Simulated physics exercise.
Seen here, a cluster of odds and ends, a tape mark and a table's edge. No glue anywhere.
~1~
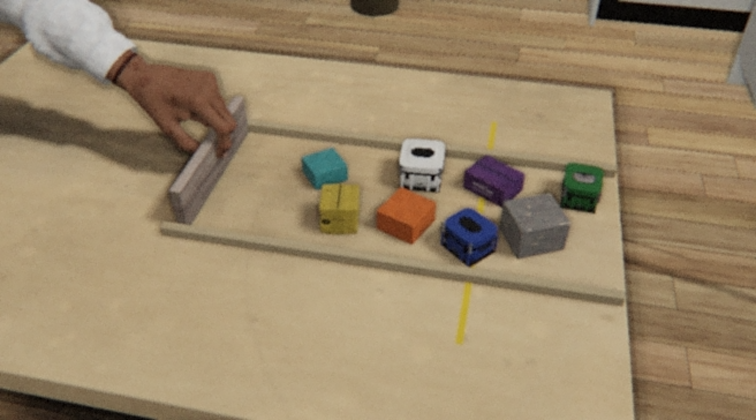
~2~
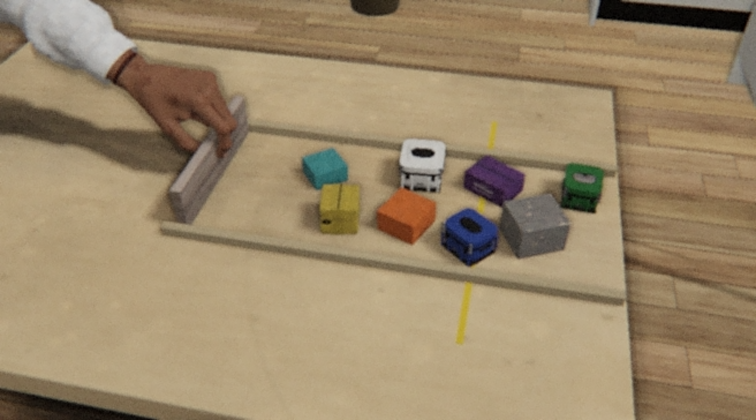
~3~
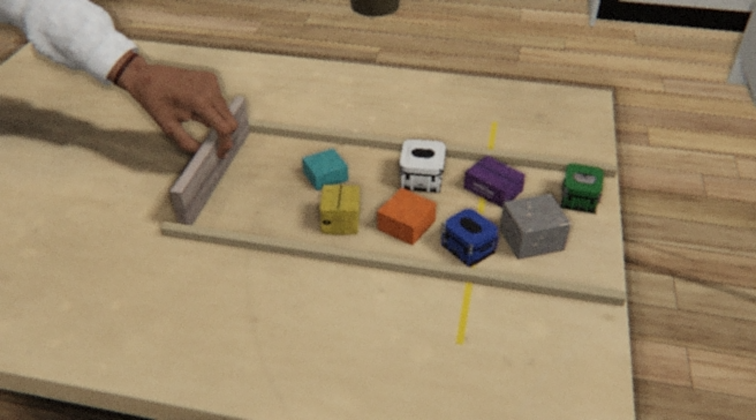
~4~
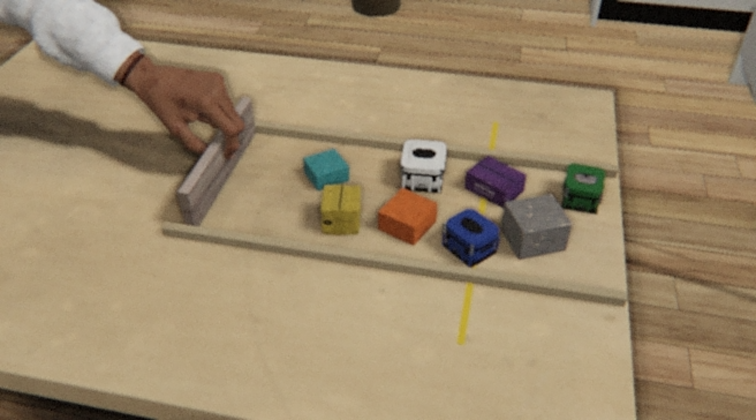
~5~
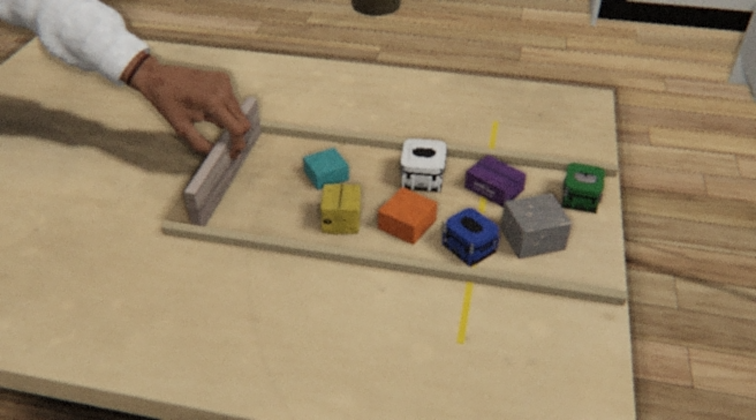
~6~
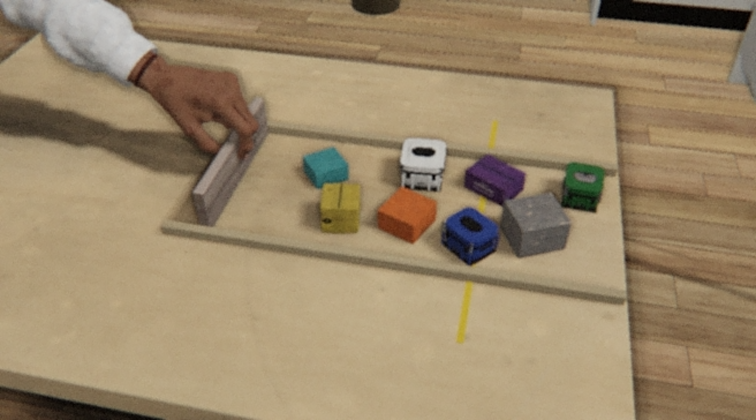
A hand slides a wooden board slightly right toward colorful boxes that stay still.
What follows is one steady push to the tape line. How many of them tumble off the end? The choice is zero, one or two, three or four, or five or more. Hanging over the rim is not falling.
Here the number that fall off is zero.
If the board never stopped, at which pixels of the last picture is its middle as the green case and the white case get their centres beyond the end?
At (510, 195) for the green case; at (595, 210) for the white case.
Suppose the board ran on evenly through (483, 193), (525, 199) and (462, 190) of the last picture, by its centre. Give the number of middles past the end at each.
Past the end: 0, 2 and 0.
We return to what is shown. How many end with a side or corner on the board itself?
It touches 3.
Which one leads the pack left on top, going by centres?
The grey block.
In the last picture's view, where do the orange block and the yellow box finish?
About (540, 223), and the other about (496, 232).
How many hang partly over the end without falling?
1 of them.
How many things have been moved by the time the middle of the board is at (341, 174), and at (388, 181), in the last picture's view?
The counts are 2 and 6.
A little later, none off yet; green case at rest near (583, 188); grey block at rest near (535, 225); purple box at rest near (495, 180).
Next, none off yet; green case at rest near (583, 188); grey block shifted a little near (561, 227); purple box shifted about its own width near (533, 175).
When it is over, the number that fall off is zero.
